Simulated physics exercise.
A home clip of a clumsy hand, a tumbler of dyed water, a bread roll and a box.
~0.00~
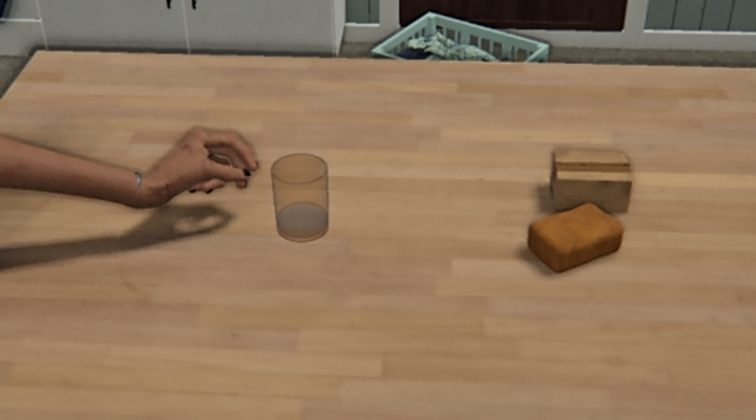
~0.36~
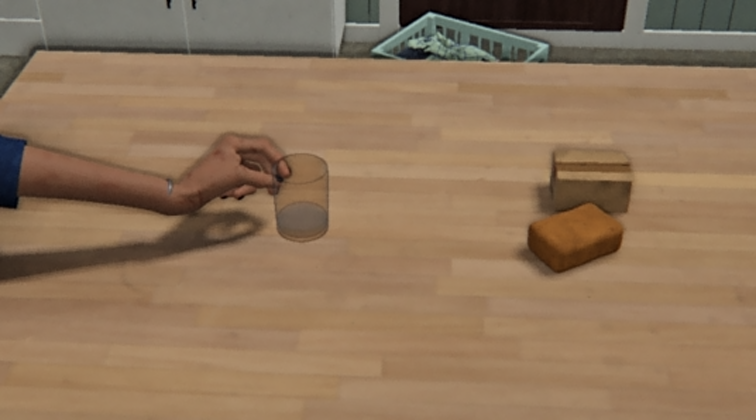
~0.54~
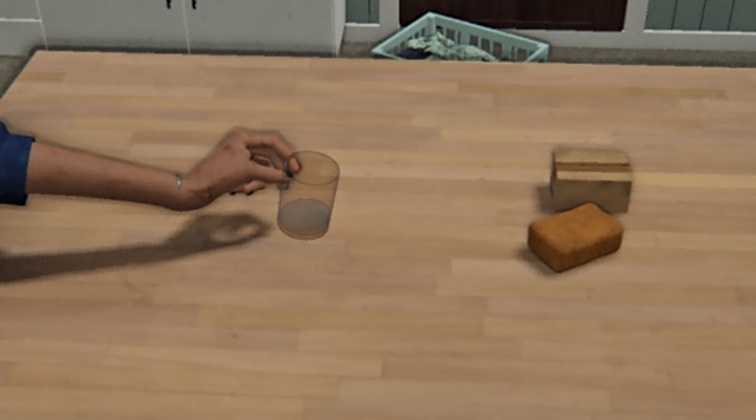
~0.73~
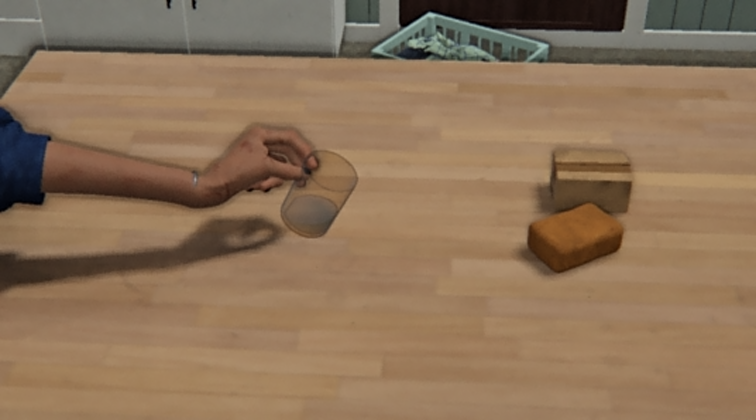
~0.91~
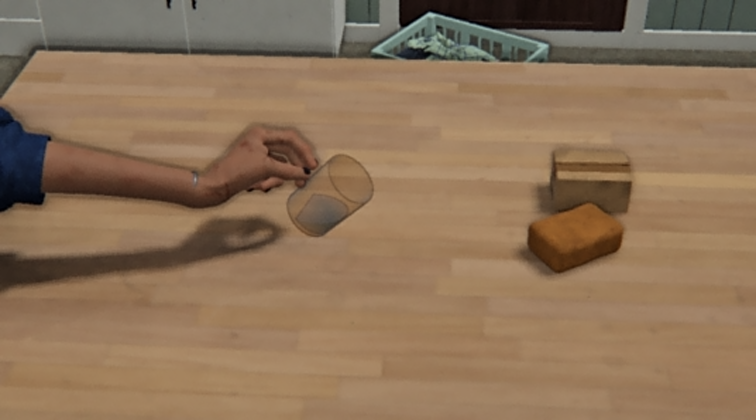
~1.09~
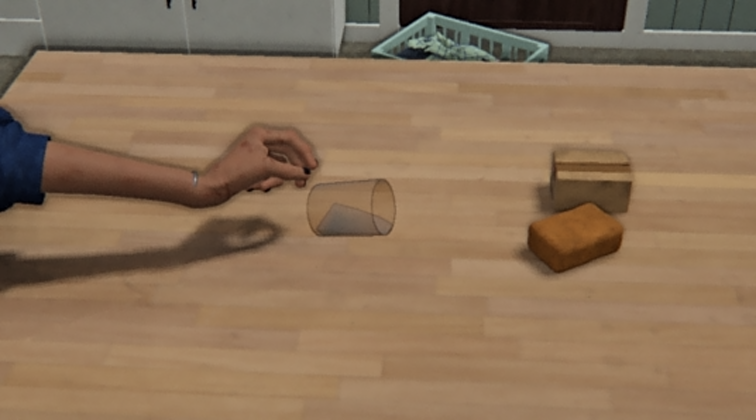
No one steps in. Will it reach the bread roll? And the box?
The bread roll is reached; the box escapes.
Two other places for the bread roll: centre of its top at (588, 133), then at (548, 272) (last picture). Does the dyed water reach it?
First it stays dry, then it ends up in the puddle.
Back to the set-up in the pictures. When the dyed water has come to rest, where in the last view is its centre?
Close to (505, 277).
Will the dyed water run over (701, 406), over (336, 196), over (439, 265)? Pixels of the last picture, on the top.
One: Clear of it. Two: Untouched. Three: In the puddle.
After 1.6 s, the puddle covers about as much as a saucer; the bread roll is wet; the box is dry.
After 2.3 s, the puddle covers about as much as a plate; the bread roll is wet; the box is dry.
After 3.6 s, the puddle covers about as much as a plate; the bread roll is wet; the box is dry.
